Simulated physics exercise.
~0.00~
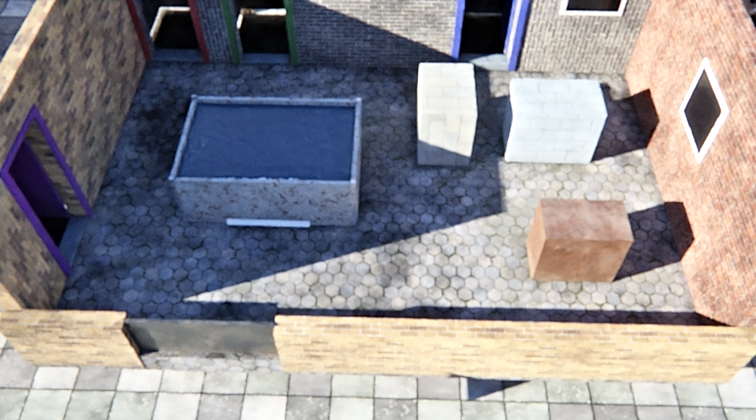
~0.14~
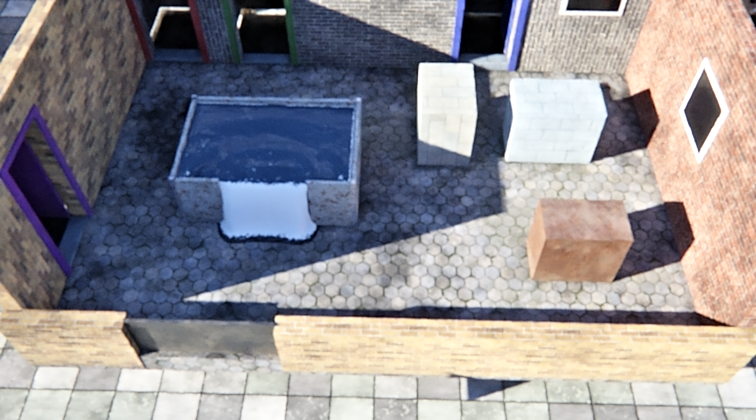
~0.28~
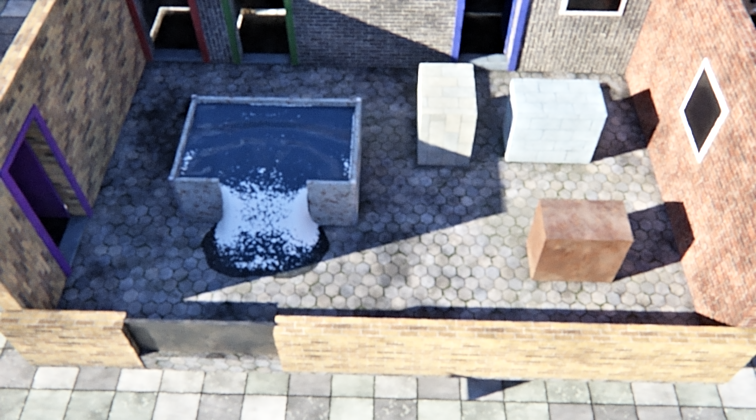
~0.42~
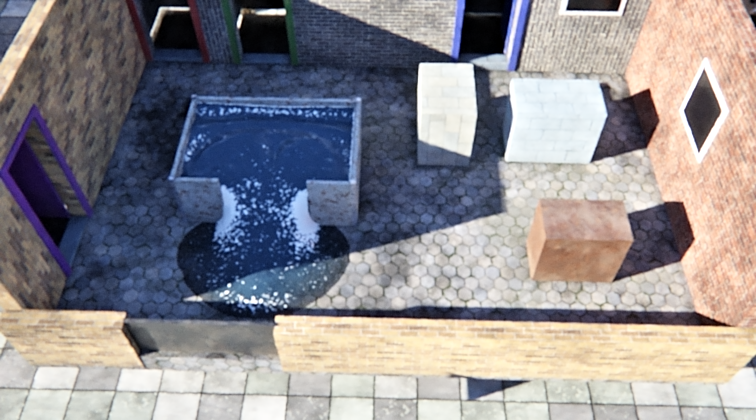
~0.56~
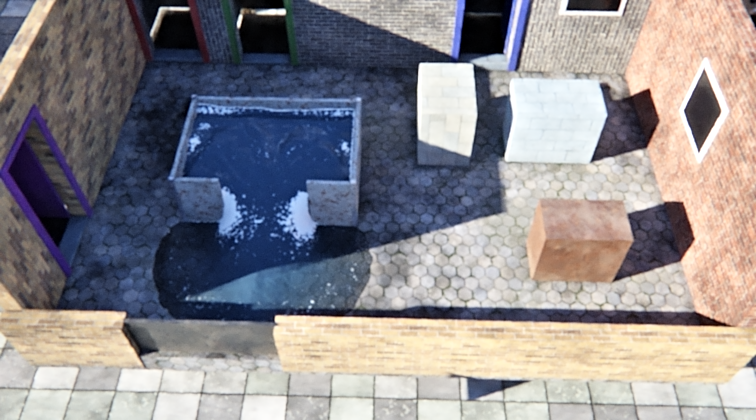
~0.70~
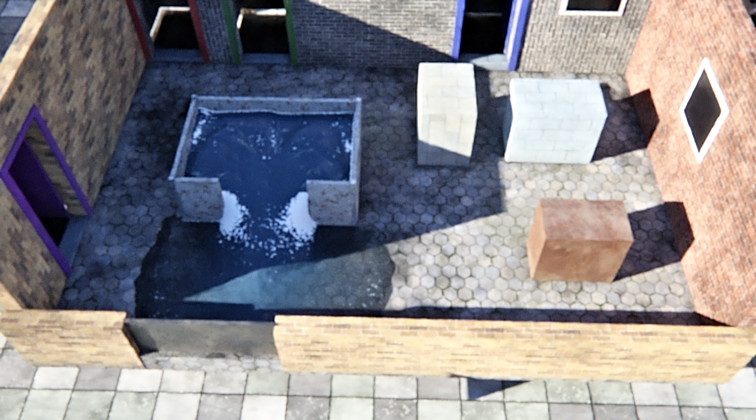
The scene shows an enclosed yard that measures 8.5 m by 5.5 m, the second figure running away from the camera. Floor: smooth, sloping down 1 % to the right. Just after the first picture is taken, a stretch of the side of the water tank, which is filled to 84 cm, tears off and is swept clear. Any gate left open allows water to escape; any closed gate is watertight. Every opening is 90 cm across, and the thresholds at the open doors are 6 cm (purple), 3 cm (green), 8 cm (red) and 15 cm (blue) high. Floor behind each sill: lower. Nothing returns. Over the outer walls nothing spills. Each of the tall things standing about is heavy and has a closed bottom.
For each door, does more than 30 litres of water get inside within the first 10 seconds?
The purple door will most likely bust the limit, the green door will most likely bust the limit, the red door will most likely bust the limit, the blue door will most likely respect the limit.
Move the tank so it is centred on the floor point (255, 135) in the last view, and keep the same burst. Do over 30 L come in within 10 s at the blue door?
Well, blue ends up inside the mark.
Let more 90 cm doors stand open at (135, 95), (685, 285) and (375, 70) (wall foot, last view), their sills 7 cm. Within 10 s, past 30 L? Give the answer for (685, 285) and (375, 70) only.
Taking them in order, the first is too much and the second fine.
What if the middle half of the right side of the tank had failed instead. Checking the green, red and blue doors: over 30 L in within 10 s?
Against that limit: Green under, red not over, blue under.
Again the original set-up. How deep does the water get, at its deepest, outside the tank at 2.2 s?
Up to near 43 cm.
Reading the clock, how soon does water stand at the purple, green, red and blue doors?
So, purple at 1.8 s, then green at 4.0 s, red at 3.4 s, and blue at 5.0 s.
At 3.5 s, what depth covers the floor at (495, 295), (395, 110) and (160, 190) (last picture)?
Depths in turn: Roughly 6, 0 and 4 centimetres.
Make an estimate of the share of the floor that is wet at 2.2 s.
Some 30 per cent of it.
After 1.4 s water covers 20 % of the floor and is deepest (52 cm) near (245, 329); purple door not reached, green door not reached, red door not reached, blue door not reached.
After 2.2 s water covers 30 % of the floor and is deepest (43 cm) near (61, 336); purple door 13 cm at the sill, 1 L in, green door not reached, red door not reached, blue door not reached.
After 3.5 s water covers 60 % of the floor and is deepest (30 cm) near (693, 307); purple door 14 cm at the sill, 41 L in, green door not reached, red door 10 cm at the sill, 0 L in, blue door not reached.
After 6.0 s water covers 85 % of the floor and is deepest (20 cm) near (626, 81); purple door 10 cm at the sill, 90 L in, green door 7 cm at the sill, 22 L in, red door 17 cm at the sill, 69 L in, blue door 6 cm at the sill, 0 L in.
After 10.0 s water covers 95 % of the floor and is deepest (17 cm) near (642, 133); purple door 5 cm at the sill, 102 L in, green door 6 cm at the sill, 54 L in, red door 8 cm at the sill, 130 L in, blue door 10 cm at the sill, 0 L in.
